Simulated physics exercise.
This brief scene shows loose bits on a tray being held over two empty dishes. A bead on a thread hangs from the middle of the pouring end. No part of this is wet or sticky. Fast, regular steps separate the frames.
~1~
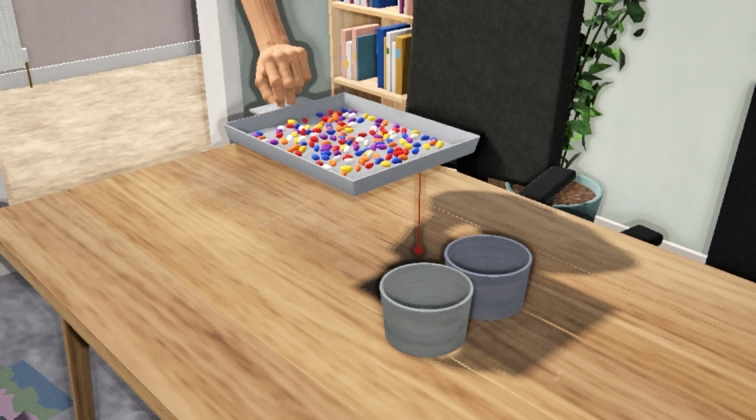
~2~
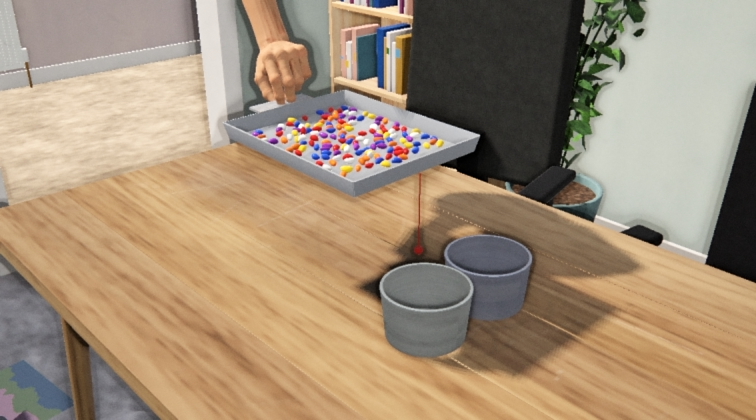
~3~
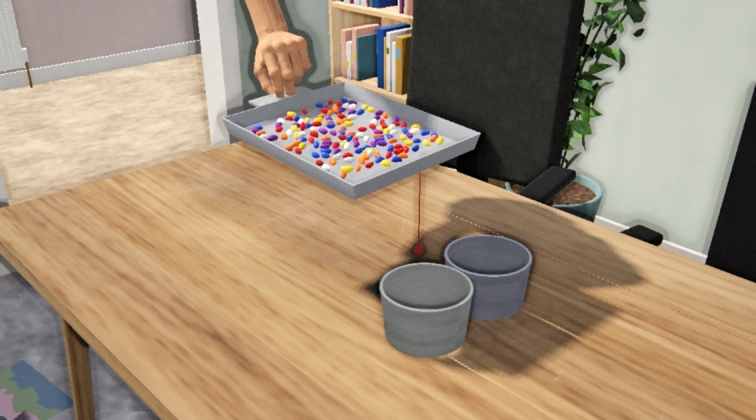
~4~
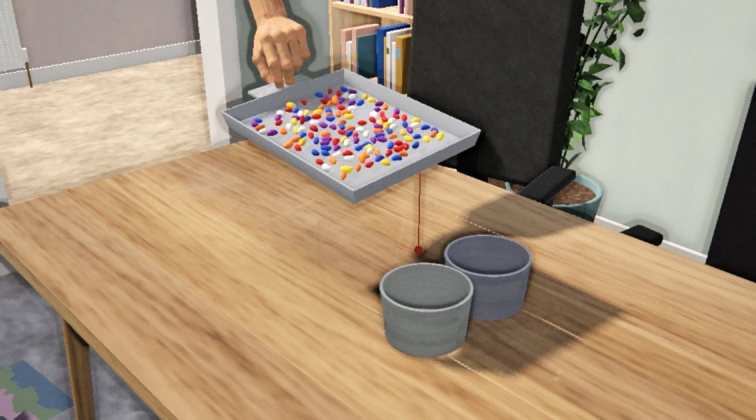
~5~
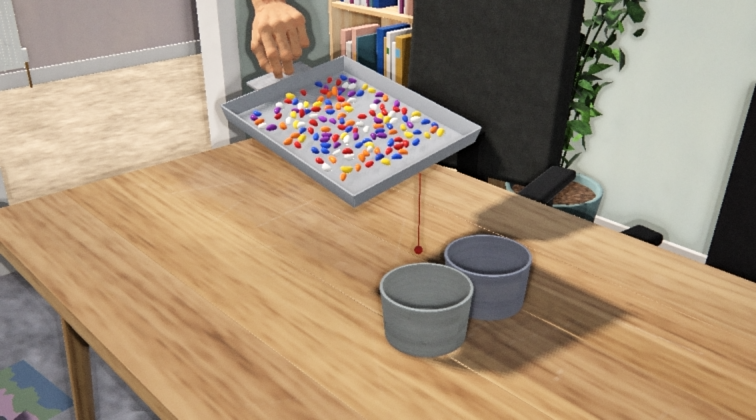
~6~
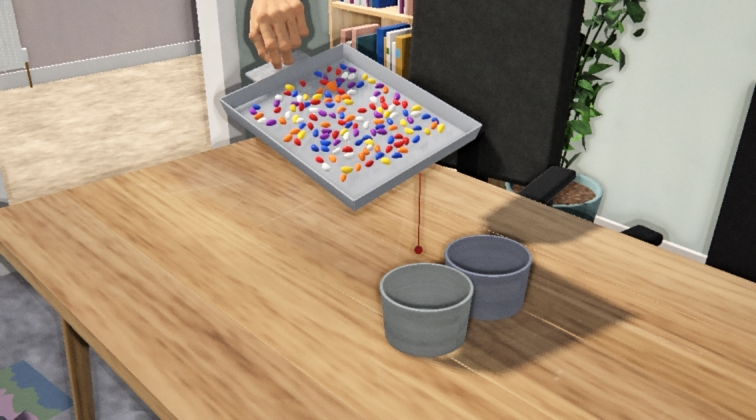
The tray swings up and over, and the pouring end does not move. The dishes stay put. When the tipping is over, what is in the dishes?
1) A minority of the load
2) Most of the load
The answer is 1.
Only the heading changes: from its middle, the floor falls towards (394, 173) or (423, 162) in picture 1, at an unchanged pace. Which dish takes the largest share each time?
It would be the left-side one to begin with, and after that the right-side one.
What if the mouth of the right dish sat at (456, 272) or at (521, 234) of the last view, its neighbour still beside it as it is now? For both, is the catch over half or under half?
Placing 1: A minority of it. Placing 2: A minority of it.
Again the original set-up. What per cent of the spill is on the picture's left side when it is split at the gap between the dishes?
Close to 100 per cent.
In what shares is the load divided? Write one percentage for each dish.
Roughly 20 in a hundred end in the left dish and roughly 0 in a hundred in the right dish.
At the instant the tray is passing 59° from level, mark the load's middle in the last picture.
At about (354, 170).
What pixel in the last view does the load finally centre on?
Resting centre, last frame: Roughly (364, 330).
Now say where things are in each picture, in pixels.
Corners of the pouring end near (354, 178) and (474, 136), level; middle of the load near (350, 139), jelly beans; left dish near (459, 324); right dish near (520, 289); bead on its thread near (418, 250), in the first picture.
Corners of the pouring end near (354, 180) and (474, 135), level; middle of the load near (350, 138), in the second picture.
Corners of the pouring end near (354, 183) and (475, 133), tipped barely, lowest at the left corner; middle of the load near (350, 134), in the third picture.
Corners of the pouring end near (354, 187) and (475, 130), tipped a little, lowest at the left corner; middle of the load near (350, 129), in the fourth picture.
Corners of the pouring end near (354, 192) and (476, 127), tipped a little, lowest at the left corner; middle of the load near (350, 124), in the fifth picture.
Corners of the pouring end near (354, 197) and (476, 125), tipped clearly, lowest at the left corner; middle of the load near (350, 118); left dish near (459, 324); right dish near (520, 289), in the sixth picture.
Shortly afterwards, tray tipped steeply; the whole lot on the tray.
Next, tray tipped right over; the bulk on the tray; only a few in the left dish; a little outside both; a little in the air.
Some moments later, tray tipped past a quarter turn; a little in the left dish; the bulk outside both.
In the end, tray tipped past a quarter turn; a little in the left dish; none at all in the right dish; the bulk outside both.
